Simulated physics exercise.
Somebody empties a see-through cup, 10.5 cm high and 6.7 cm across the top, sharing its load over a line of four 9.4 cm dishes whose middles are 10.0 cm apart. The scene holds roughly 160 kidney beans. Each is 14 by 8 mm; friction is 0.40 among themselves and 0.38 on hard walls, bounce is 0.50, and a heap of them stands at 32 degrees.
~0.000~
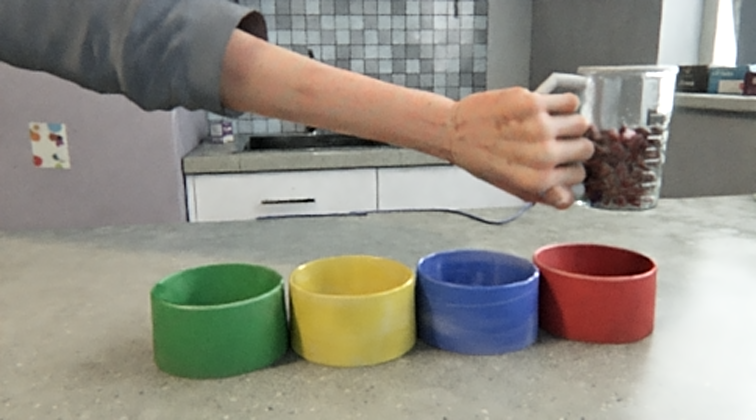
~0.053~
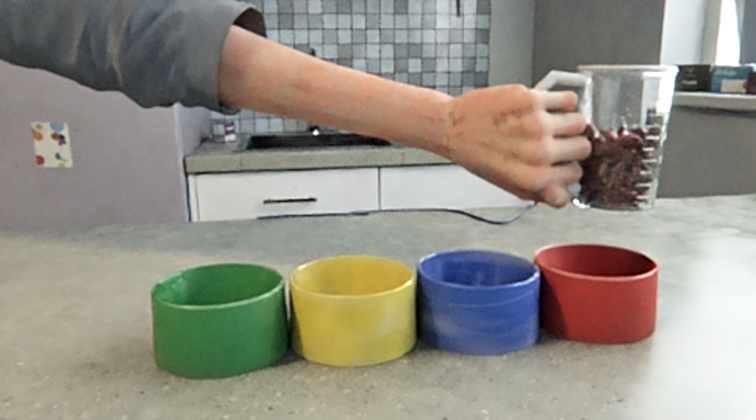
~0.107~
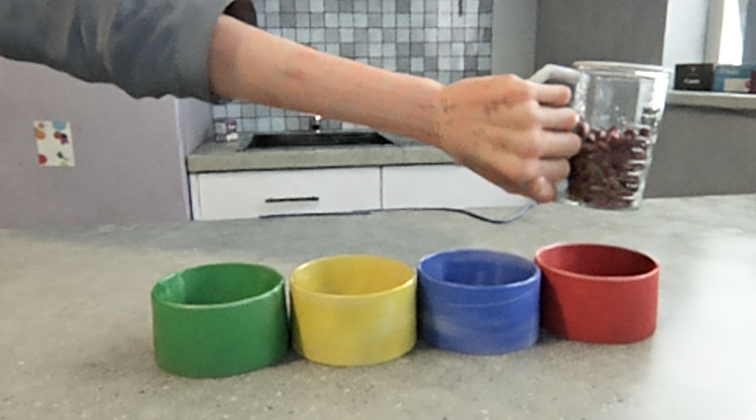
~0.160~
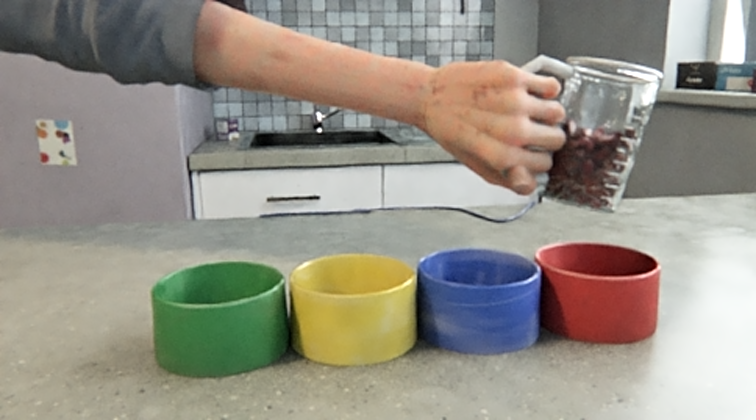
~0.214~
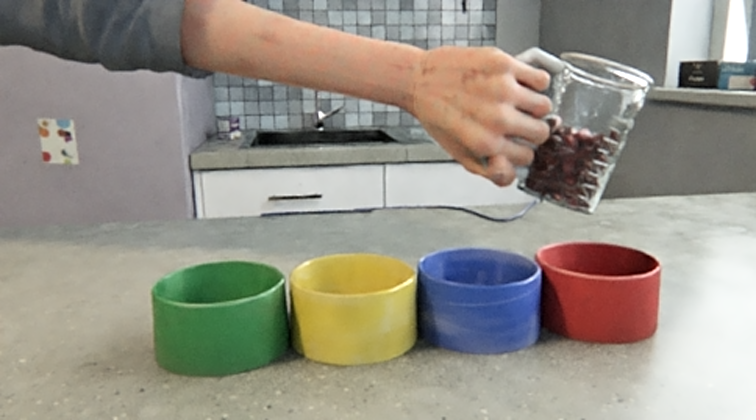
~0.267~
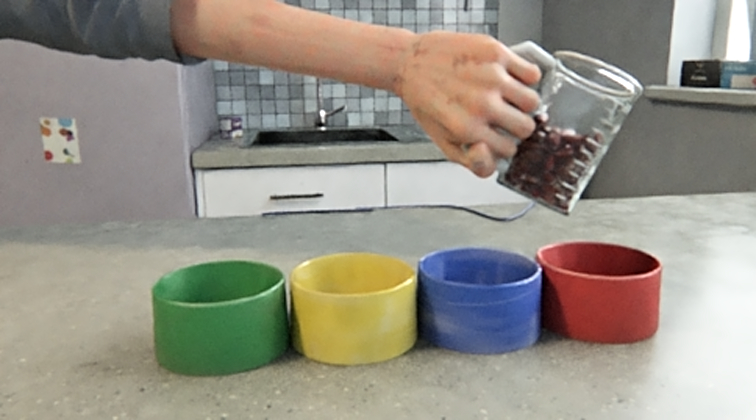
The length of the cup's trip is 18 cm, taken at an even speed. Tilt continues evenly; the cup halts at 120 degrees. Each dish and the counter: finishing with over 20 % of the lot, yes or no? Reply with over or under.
Red under, blue over, green under, yellow under, counter under.
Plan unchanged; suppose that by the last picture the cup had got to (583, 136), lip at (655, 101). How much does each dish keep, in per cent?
Final shares - red 0 %, blue 90 %, green 0 %, yellow 0 %.
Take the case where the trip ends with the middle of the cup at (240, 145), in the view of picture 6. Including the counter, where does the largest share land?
That'd be yellow, it takes the most.
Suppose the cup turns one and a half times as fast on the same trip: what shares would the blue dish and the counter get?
That gives blue 100 with 0 for the counter.
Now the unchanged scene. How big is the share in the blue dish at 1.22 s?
Roughly 65 %.
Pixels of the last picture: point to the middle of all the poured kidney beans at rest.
About (486, 301).
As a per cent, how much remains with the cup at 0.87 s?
Roughly 100 per cent, I'd say.
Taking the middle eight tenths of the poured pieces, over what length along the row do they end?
5 cm, roughly.
Then, at 0.63 s, tilt 72 degrees; cup holds 100 %.
After 0.87 s, tilt 102 degrees; cup holds 100 %.
After 1.22 s, tilt 120 degrees; cup holds 35 %, blue 65 %.
By 2.2 s all is still; red 0 %, blue 100 %, green 0 %, yellow 0 %, counter 0 %.
